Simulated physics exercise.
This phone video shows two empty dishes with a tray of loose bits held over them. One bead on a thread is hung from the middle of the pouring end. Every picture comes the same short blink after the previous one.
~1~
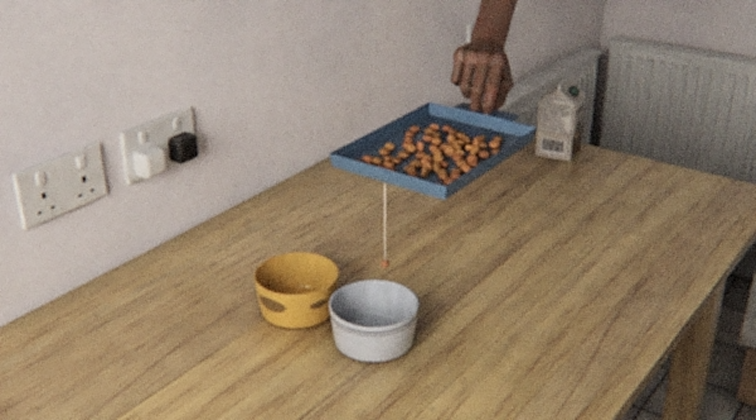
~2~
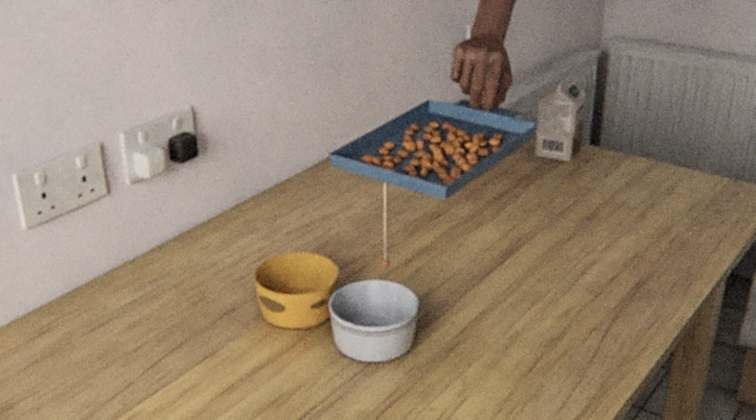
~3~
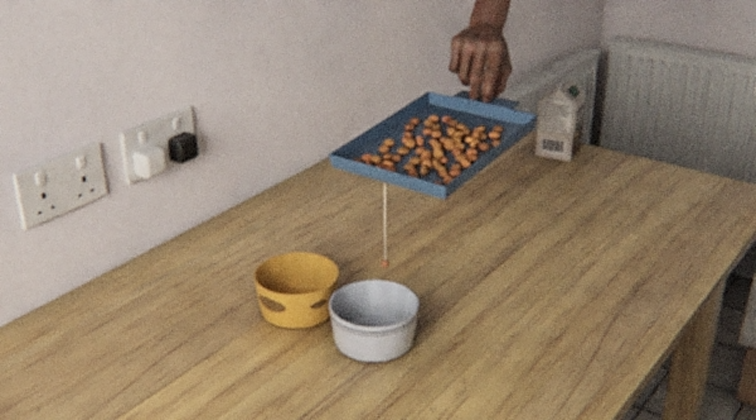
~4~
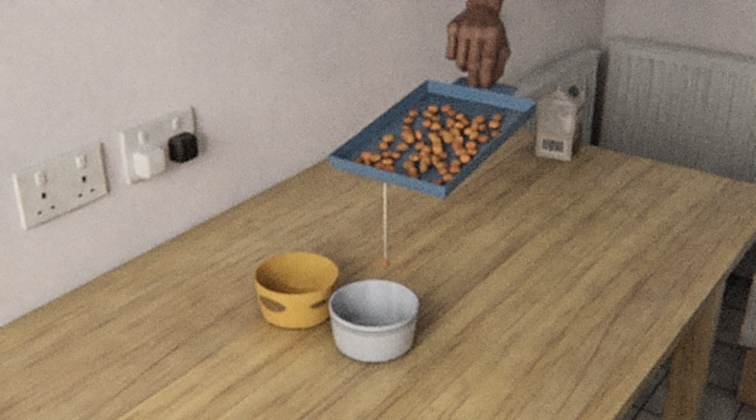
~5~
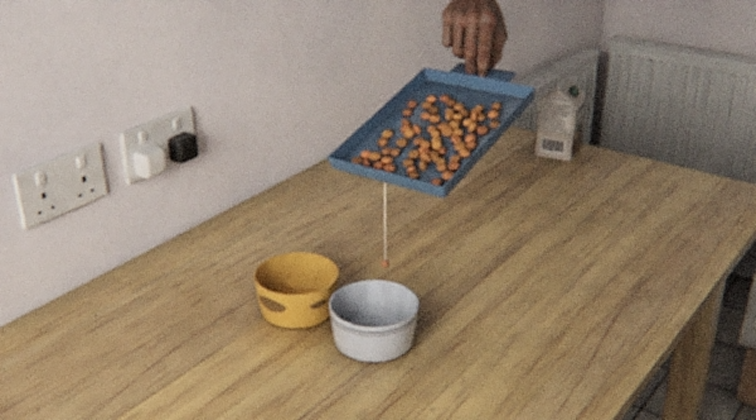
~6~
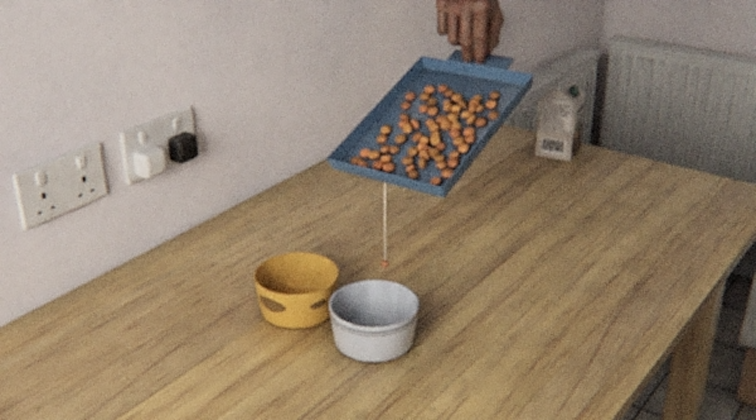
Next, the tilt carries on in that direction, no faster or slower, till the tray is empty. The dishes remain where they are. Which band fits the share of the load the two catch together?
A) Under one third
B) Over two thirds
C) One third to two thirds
The answer is B.
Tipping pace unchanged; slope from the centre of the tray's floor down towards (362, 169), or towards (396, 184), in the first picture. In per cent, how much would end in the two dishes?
About 50 % and 70 %.
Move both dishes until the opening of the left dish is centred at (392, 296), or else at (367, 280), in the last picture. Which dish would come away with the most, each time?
Trial 1: The one on the left side. Trial 2: The one on the left side.
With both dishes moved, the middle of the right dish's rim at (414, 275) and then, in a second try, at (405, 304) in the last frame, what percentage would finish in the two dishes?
0% for the first placement, 80% for the second.
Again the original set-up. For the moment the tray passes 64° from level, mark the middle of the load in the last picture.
The load is centred around (388, 156).
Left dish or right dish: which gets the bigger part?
Looks like the right-placed one wins this one.
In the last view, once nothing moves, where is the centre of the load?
Last view, centre at rest - approx. (357, 327).
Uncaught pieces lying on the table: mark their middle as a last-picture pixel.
At about (346, 318).
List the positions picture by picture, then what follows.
Corners of the pouring end at (333, 153) and (445, 185), level; middle of the load at (438, 157), bits of cat kibble; left dish at (269, 306); right dish at (347, 338); bead on its thread at (385, 264), in the first picture.
Corners of the pouring end at (333, 153) and (445, 185), level; middle of the load at (438, 155), in the second picture.
Corners of the pouring end at (332, 154) and (444, 185), tipped barely, level across its low end; middle of the load at (438, 151), in the third picture.
Corners of the pouring end at (331, 155) and (443, 185), tipped a little, level across its low end; middle of the load at (438, 146), in the fourth picture.
Corners of the pouring end at (330, 156) and (442, 185), tipped clearly, level across its low end; middle of the load at (437, 140), in the fifth picture.
Corners of the pouring end at (330, 158) and (441, 186), tipped clearly, level across its low end; middle of the load at (435, 135); left dish at (269, 306); right dish at (347, 338), in the sixth picture.
Soon after the last picture, tray tipped steeply; all on the tray.
A little later, tray tipped past a quarter turn; about half on the tray; a small part in the right dish; a small part in the left dish; a stray few outside both; about a quarter in the air.
Later still, tray tipped past a quarter turn; about two thirds in the right dish; about a quarter in the left dish; about a quarter outside both.
At rest, tray tipped past a quarter turn; about two thirds in the right dish; about a quarter in the left dish; about a quarter outside both.
